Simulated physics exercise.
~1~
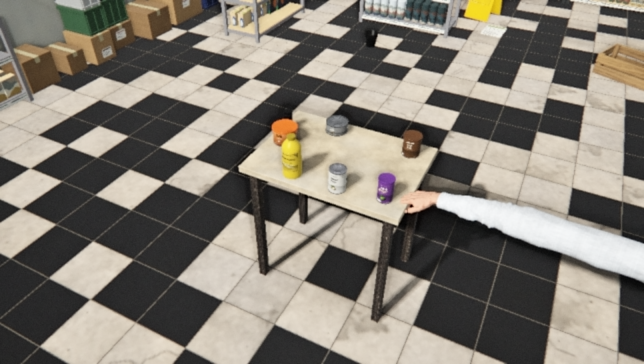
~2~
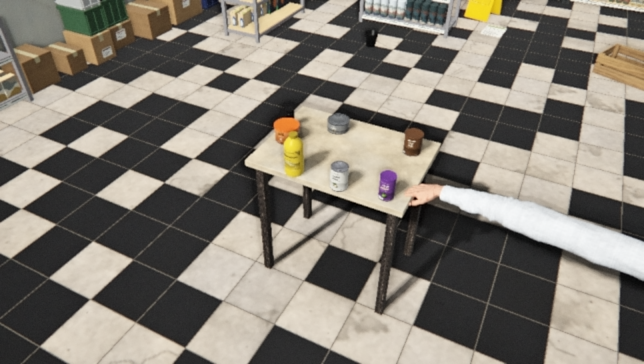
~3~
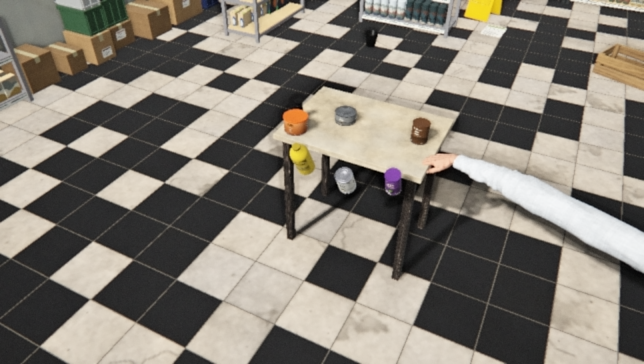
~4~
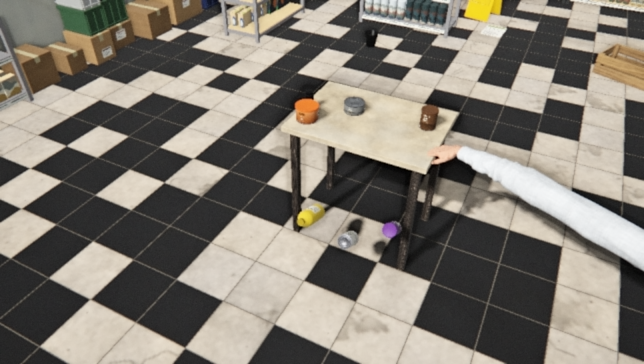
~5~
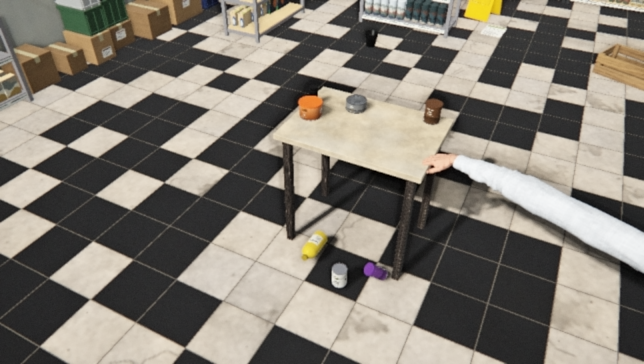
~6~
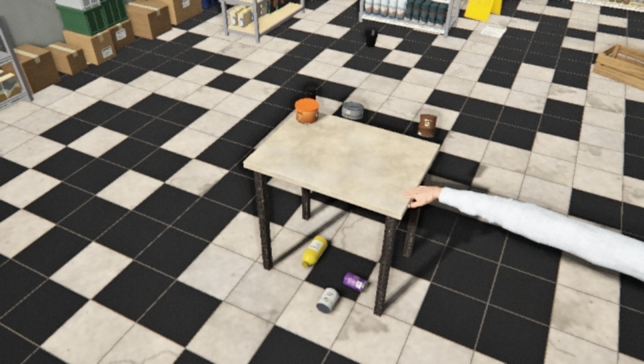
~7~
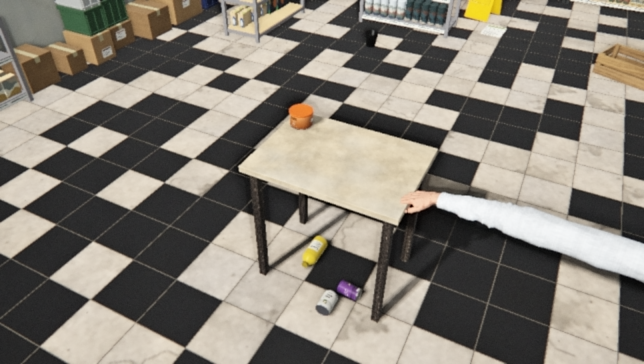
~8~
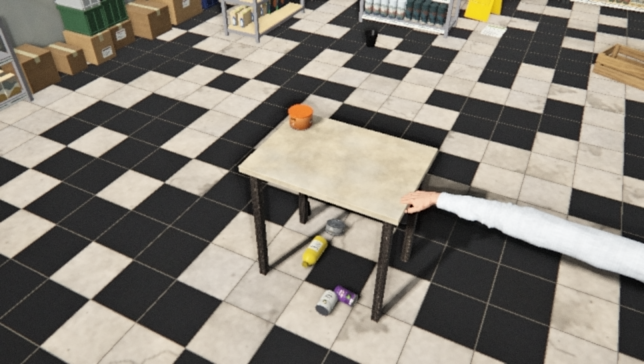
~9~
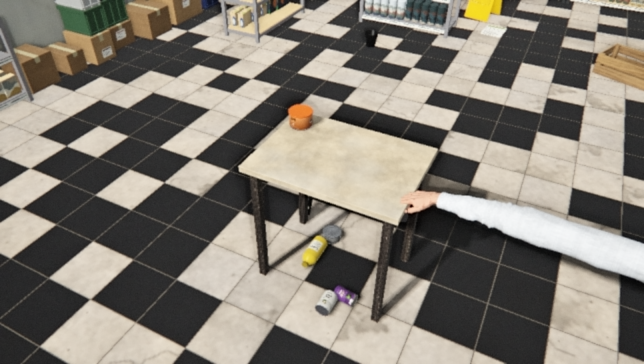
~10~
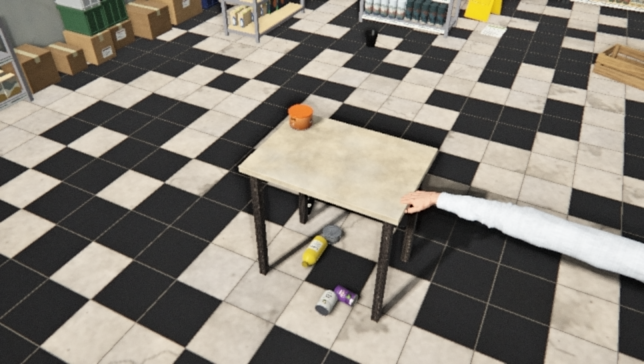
A pale-topped side table with dark legs, seen from above on a black and white checkered floor, holds an orange tub, a grey tub, a brown tin, a yellow bottle, a white tin and a purple tin, while a white-sleeved arm reaches to it from the right. The table is shoved away, and the yellow bottle, white tin and purple tin drop off the near edge. It then jerks back towards us, and the brown tin and grey tub go off the far side. The grey tub comes to rest on the floor by the yellow bottle. Only the orange tub remains on top, near the far left corner.
